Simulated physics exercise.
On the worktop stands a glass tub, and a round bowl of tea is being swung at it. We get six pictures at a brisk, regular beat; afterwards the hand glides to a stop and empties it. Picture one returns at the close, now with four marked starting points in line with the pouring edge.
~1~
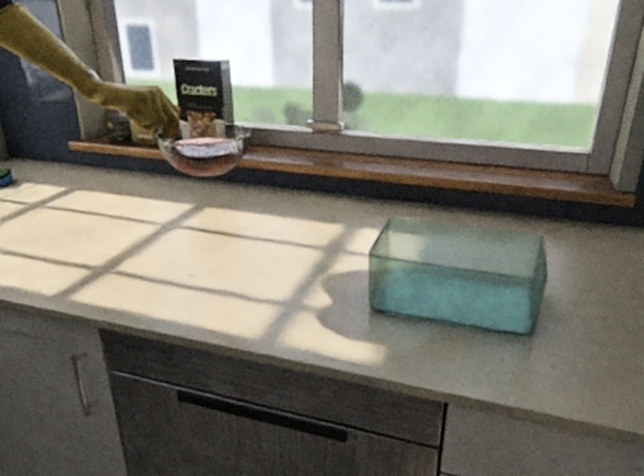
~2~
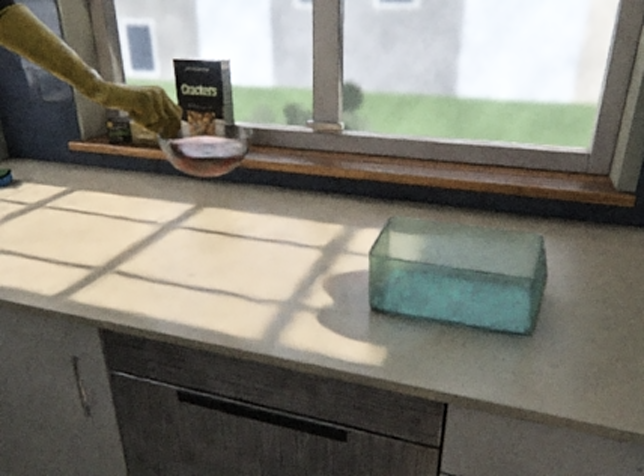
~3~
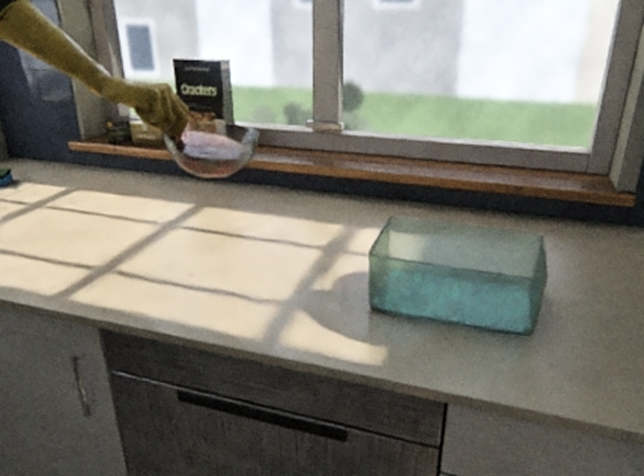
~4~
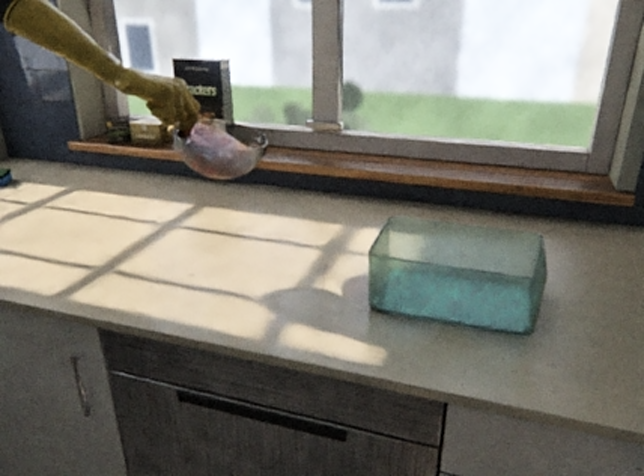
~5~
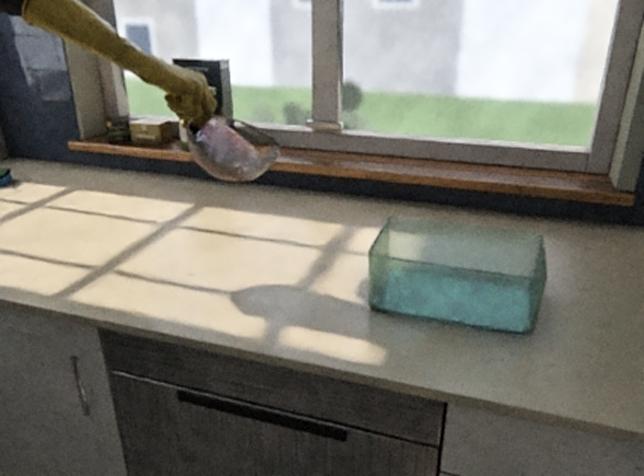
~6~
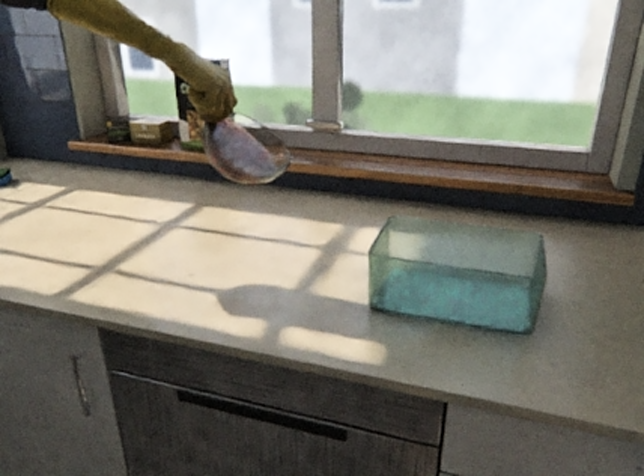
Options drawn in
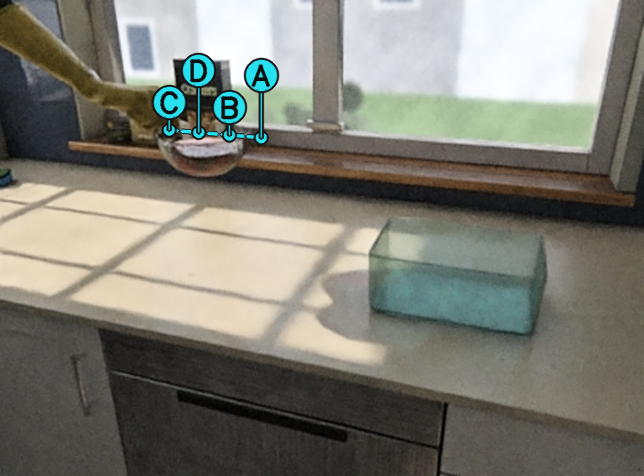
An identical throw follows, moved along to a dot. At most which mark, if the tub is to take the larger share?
Dot A just does it.
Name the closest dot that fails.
B.
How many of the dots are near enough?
One.
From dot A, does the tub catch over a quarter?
Yes, it does.
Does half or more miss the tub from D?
Yes, that goes wrong.
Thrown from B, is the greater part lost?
Yes.
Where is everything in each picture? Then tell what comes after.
In the first picture, upright, lip at (244, 136); tub from (369, 307) to (534, 335); nothing has left yet.
In the second picture, upright, lip at (246, 136); nothing has left yet.
In the third picture, tipped about 3°, lip at (253, 139); nothing has left yet.
In the fourth picture, tipped about 10°, lip at (262, 145); nothing has left yet.
In the fifth picture, tipped about 20°, lip at (275, 155); tea is over the rim, down to (201, 119).
In the sixth picture, tipped about 32°, lip at (287, 166); tea is over the rim, down to (208, 122).
In cyan, A at (261, 137); B at (229, 135); C at (169, 130); D at (198, 132).
With A, about 80 % lands in the tub, 13 % falls short and 7 % goes beside or beyond.
With B, about 14 % lands in the tub, 78 % falls short and 8 % goes beside or beyond.
With C, about 0 % lands in the tub, 100 % falls short.
With D, about 0 % lands in the tub, 95 % falls short and 5 % goes beside or beyond.
